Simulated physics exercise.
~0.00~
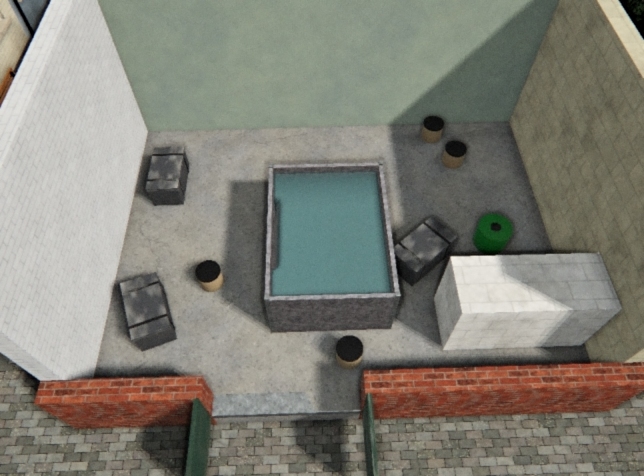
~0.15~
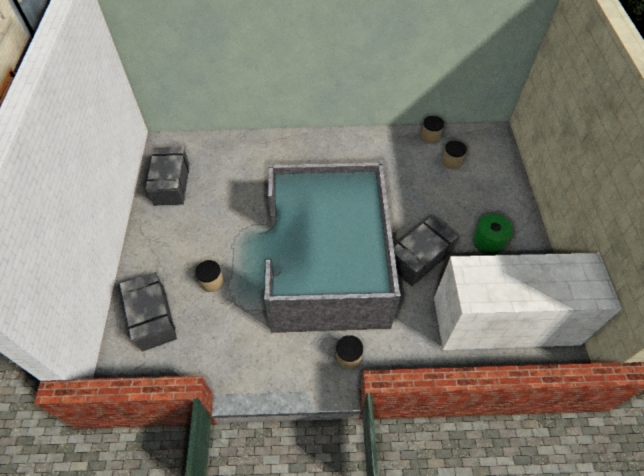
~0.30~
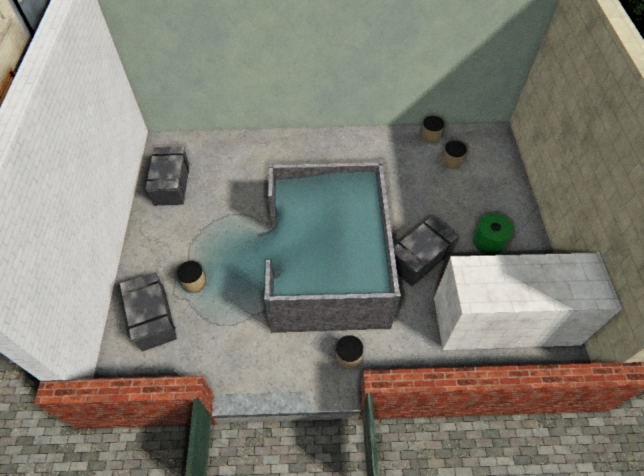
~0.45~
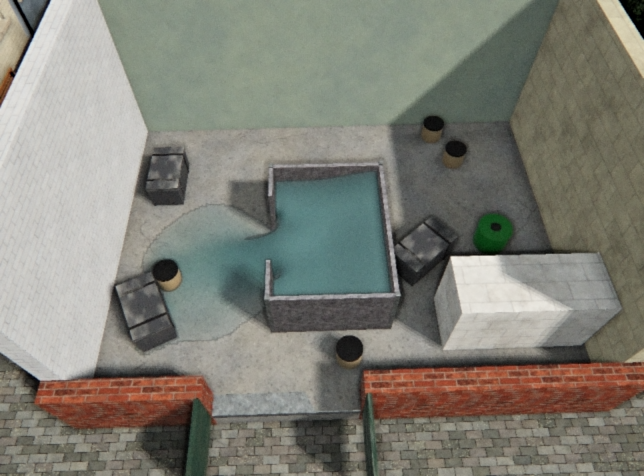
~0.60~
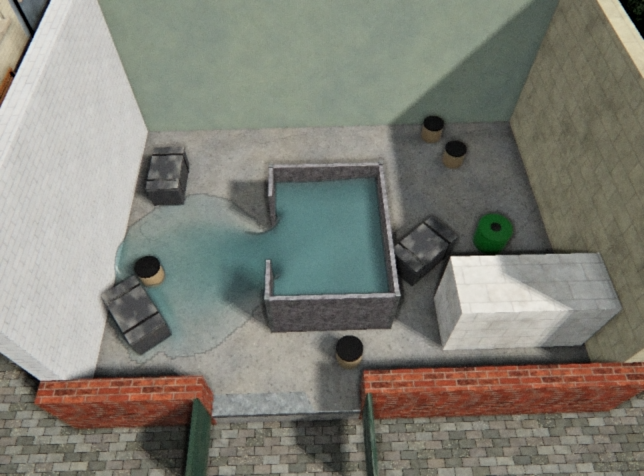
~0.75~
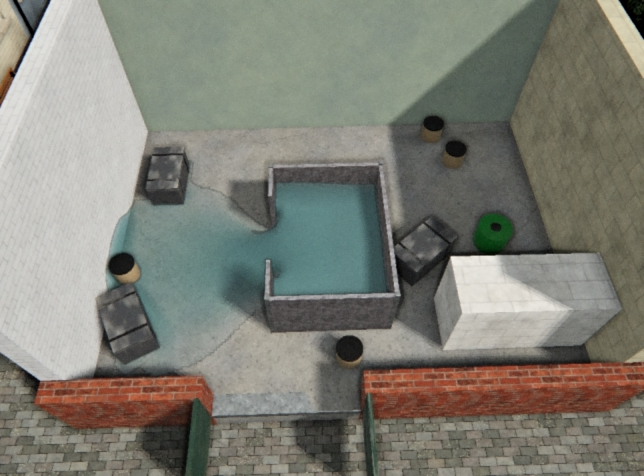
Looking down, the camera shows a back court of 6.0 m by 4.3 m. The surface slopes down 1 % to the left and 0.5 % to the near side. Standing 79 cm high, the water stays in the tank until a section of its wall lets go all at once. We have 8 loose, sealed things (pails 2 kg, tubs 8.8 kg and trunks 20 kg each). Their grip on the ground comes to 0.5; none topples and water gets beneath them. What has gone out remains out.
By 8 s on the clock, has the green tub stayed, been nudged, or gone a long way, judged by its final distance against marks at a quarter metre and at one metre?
It has been nudged a little.
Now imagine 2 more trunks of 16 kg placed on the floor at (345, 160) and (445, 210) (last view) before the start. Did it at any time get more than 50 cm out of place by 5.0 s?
One by one: Beyond it, then within it.
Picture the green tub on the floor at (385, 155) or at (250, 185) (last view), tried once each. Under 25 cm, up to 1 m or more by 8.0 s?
Taken in turn, it is carried a long way and then glides a modest way.
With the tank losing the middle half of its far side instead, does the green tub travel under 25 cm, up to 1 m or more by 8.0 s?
Had it gone that way, the green tub would be borne far.
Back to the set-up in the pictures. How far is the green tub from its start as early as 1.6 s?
About 0 cm by then.
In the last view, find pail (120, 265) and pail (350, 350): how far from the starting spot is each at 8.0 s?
Respectively: 120 cm / 200 cm.
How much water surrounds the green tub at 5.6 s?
Close to 2 centimetres.
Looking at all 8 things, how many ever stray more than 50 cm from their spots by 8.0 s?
The answer here is 6.
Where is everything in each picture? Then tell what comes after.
The first frame shows the green tub at (496, 227) rests on the ground; water covers 2.6 m2; 0 of 8 have shifted.
The second frame shows the green tub at (496, 227), on the bottom; water covers 3.2 m2; 0 of 8 have shifted.
The third frame shows the green tub at (496, 227), on the bottom; water covers 4.1 m2; 1 of 8 have shifted.
The fourth frame shows the green tub at (496, 227) rests on the ground; 5.3 m2 under water; 1 of 8 have shifted.
The fifth frame shows the green tub at (496, 227), on the bottom; 6.2 m2 under water; 2 of 8 have shifted.
The sixth frame shows the green tub at (496, 227), on the bottom; 6.9 m2 under water; 2 of 8 have shifted.
After 1.6 s the green tub is near (496, 227), 0.0 m from its start, aground; 0 of 8 are out; 2 afloat.
After 3.6 s the green tub is near (496, 227), 0.0 m from its start, aground; 0 of 8 are out; 3 afloat.
After 5.6 s the green tub is near (496, 227), 0.0 m from its start, aground; 0 of 8 are out; 4 afloat.
After 8.0 s the green tub is near (485, 247), 0.4 m from its start, afloat; 1 of 8 are out; 7 afloat.
